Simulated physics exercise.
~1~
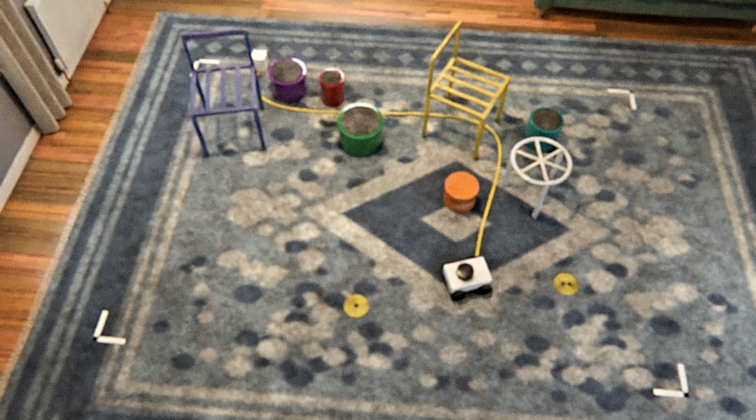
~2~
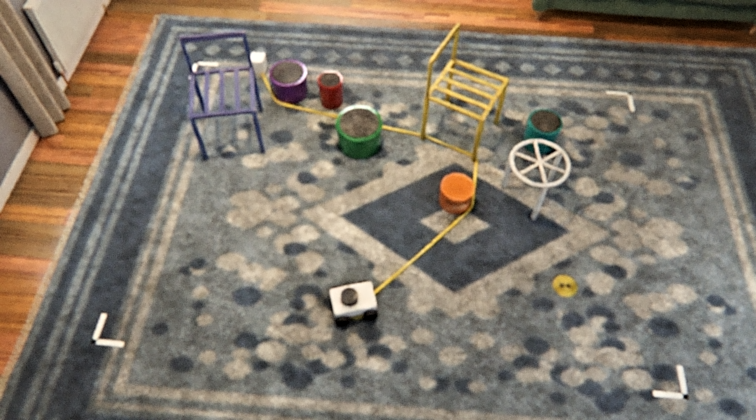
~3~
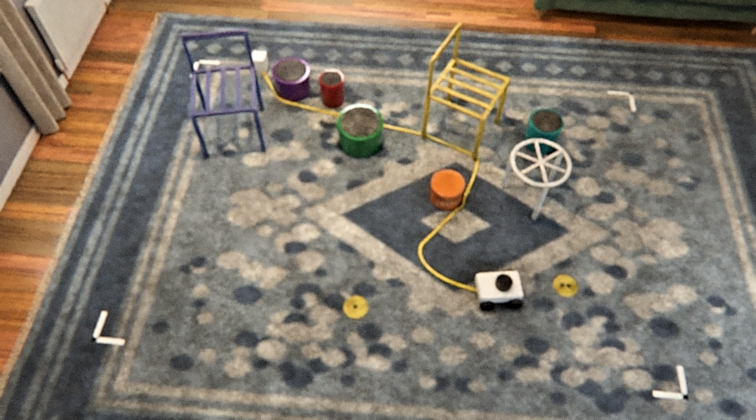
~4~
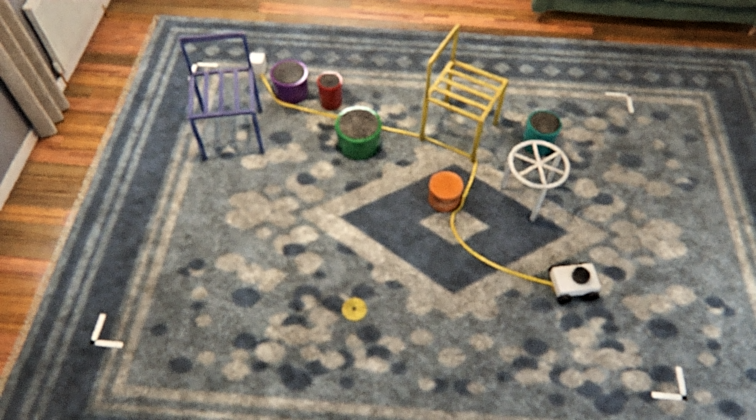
A tethered white cart moves left, then right, as its yellow lead shifts the orange bin slightly.
